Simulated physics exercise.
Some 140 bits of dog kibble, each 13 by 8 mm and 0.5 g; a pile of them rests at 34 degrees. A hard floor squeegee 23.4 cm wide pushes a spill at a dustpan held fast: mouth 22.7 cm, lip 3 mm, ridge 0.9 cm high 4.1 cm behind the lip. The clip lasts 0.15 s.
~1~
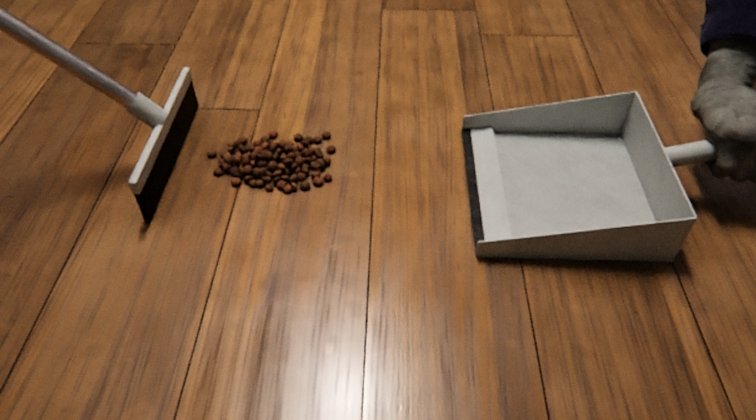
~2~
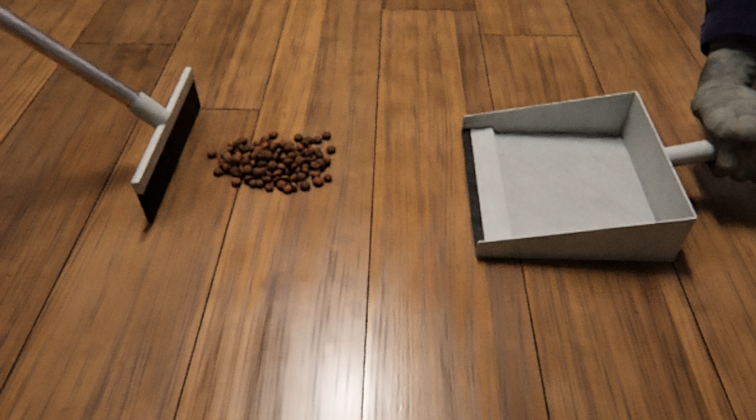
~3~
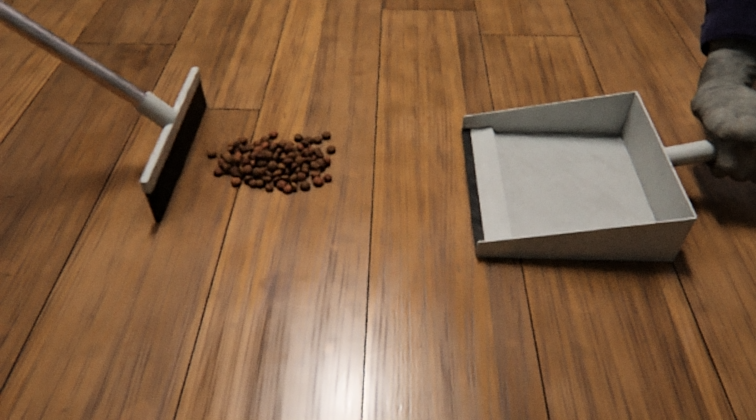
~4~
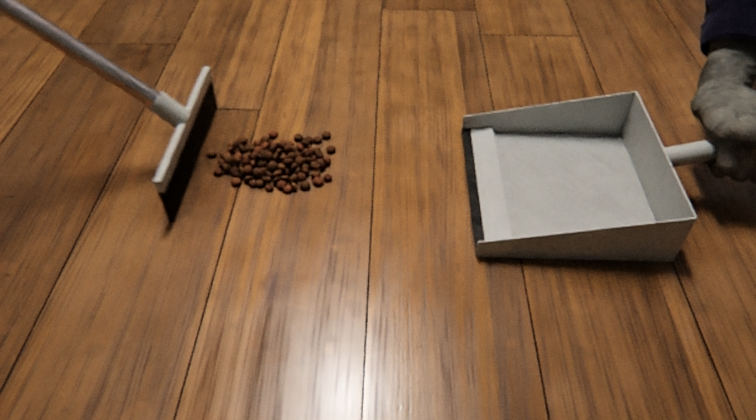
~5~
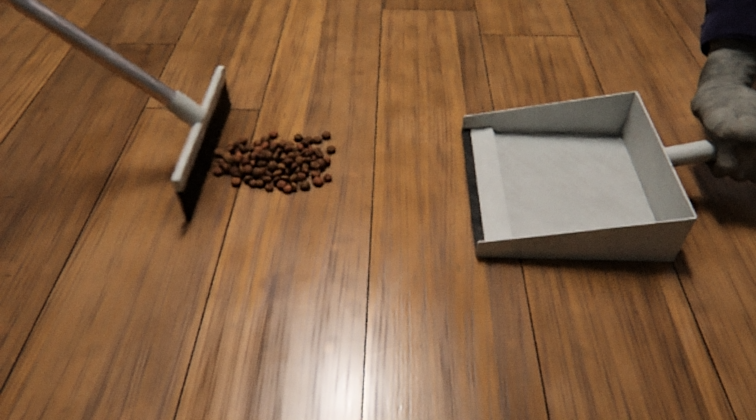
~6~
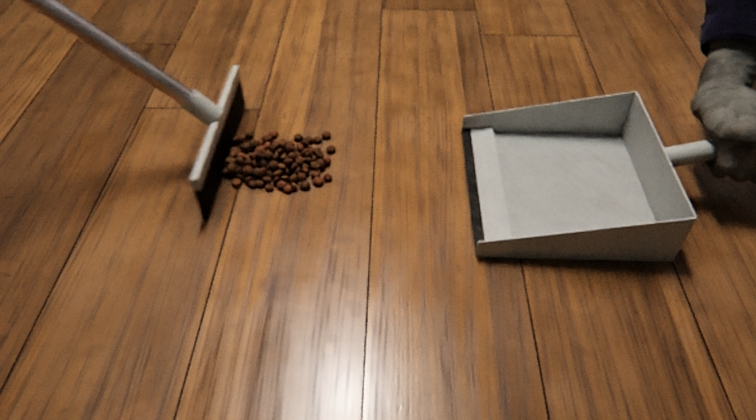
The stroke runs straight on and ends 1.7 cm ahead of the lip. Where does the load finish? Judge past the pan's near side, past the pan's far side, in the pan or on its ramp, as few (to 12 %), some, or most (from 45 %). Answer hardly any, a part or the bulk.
Near side: Hardly any, far side: A part, pan: The bulk.
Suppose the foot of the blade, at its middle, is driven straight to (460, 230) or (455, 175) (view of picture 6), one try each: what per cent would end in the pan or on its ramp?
Some 60 and 70 per cent.
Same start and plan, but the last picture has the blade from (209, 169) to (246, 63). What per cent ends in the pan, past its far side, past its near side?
Pan 5, far 45, near 0.
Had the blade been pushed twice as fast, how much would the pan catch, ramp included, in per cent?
In that case some 65 per cent.
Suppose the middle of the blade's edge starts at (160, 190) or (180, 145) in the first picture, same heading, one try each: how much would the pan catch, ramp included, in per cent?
About 60 and 45 per cent.
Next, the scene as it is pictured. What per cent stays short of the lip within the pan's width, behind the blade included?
Roughly 30 per cent.
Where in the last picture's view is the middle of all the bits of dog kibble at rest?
Around (476, 151).
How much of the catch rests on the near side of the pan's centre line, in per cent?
Some 10 per cent.
Then, 0.22 s after the last picture, middle of the blade 17 cm from the lip; 0 % over the lip, far side 5 %, near side 0 %.
Then, 0.37 s after the last picture, middle of the blade 7 cm from the lip; 0 % over the lip, far side 10 %, near side 0 %.
Then, 0.65 s after the last picture, middle of the blade 2 cm from the lip; 55 % over the lip, far side 20 %, near side 0 %.
In the end, near side 0 %, far side 20 %, pan 55 %, in front of the lip or behind the blade 30 %.
